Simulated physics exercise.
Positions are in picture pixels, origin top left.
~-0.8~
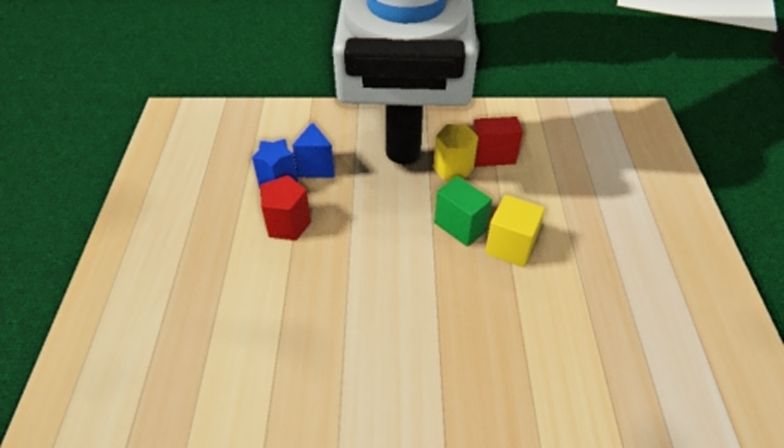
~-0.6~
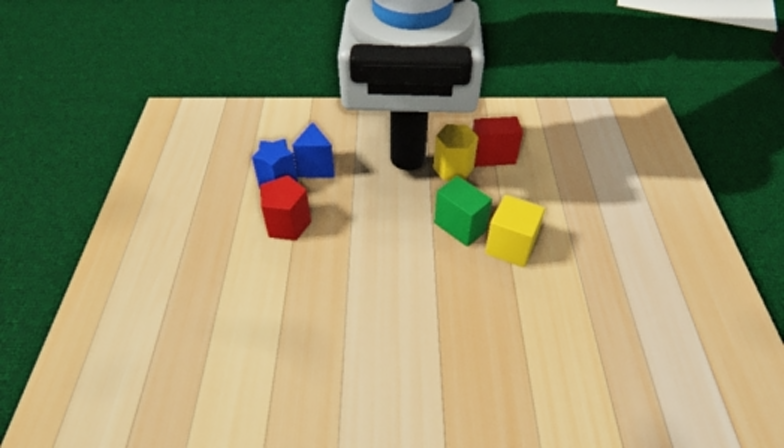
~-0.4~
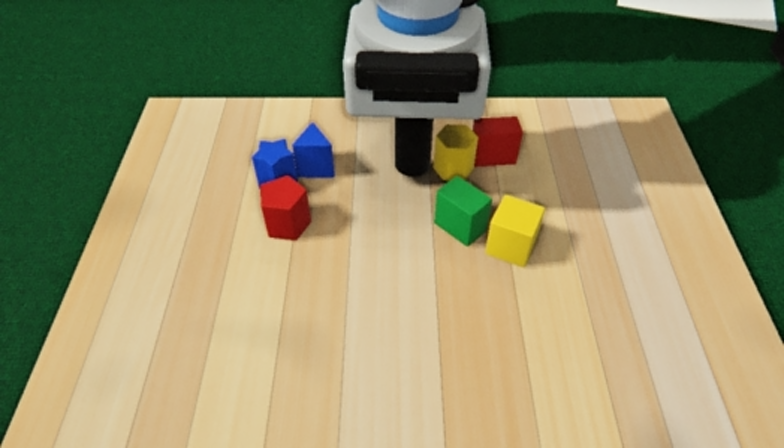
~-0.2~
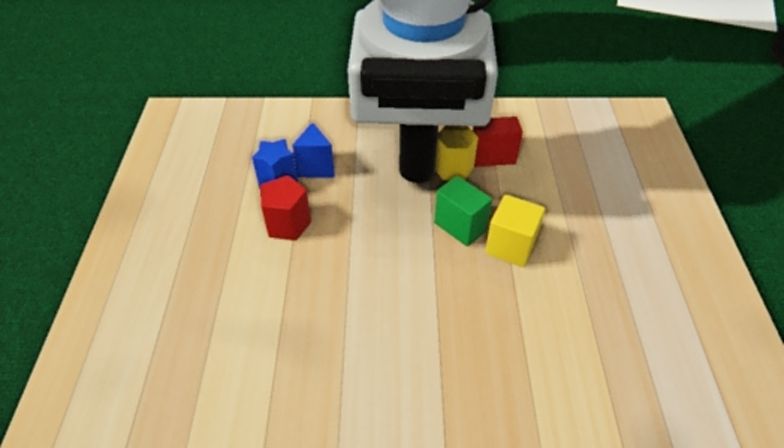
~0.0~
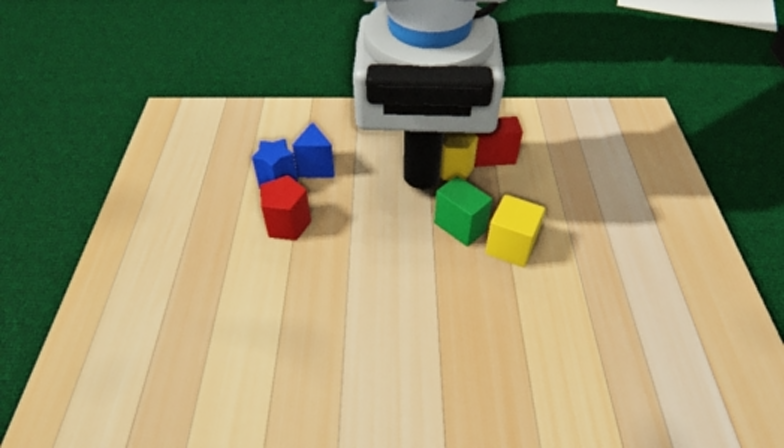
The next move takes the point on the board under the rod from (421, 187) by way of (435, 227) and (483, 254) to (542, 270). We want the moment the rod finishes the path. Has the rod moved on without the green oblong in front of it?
It seems not.
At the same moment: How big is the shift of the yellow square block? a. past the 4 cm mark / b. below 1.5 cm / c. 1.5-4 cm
a: Past the 4 cm mark.
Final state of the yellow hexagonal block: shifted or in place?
Its place stays the same.
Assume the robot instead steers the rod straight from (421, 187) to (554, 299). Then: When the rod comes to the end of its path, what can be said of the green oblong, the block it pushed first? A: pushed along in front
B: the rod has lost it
The correct letter is B.
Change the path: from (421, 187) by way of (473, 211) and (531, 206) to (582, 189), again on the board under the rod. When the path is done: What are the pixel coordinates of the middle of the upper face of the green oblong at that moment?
For the centre of its top, I'd go with (482, 213).
The first path, step by step. One third of the way, rod (436, 217); green oblong (481, 208), turned 25° anticlockwise; yellow square block (527, 217).
Two thirds of the way, rod (486, 245); green oblong (539, 231), turned 45° anticlockwise; yellow square block (586, 229), turned 25° anticlockwise.
At the end, rod (546, 260); yellow hexagonal block not moved; green oblong (603, 243), turned 55° anticlockwise; yellow square block (647, 235), turned 35° anticlockwise.
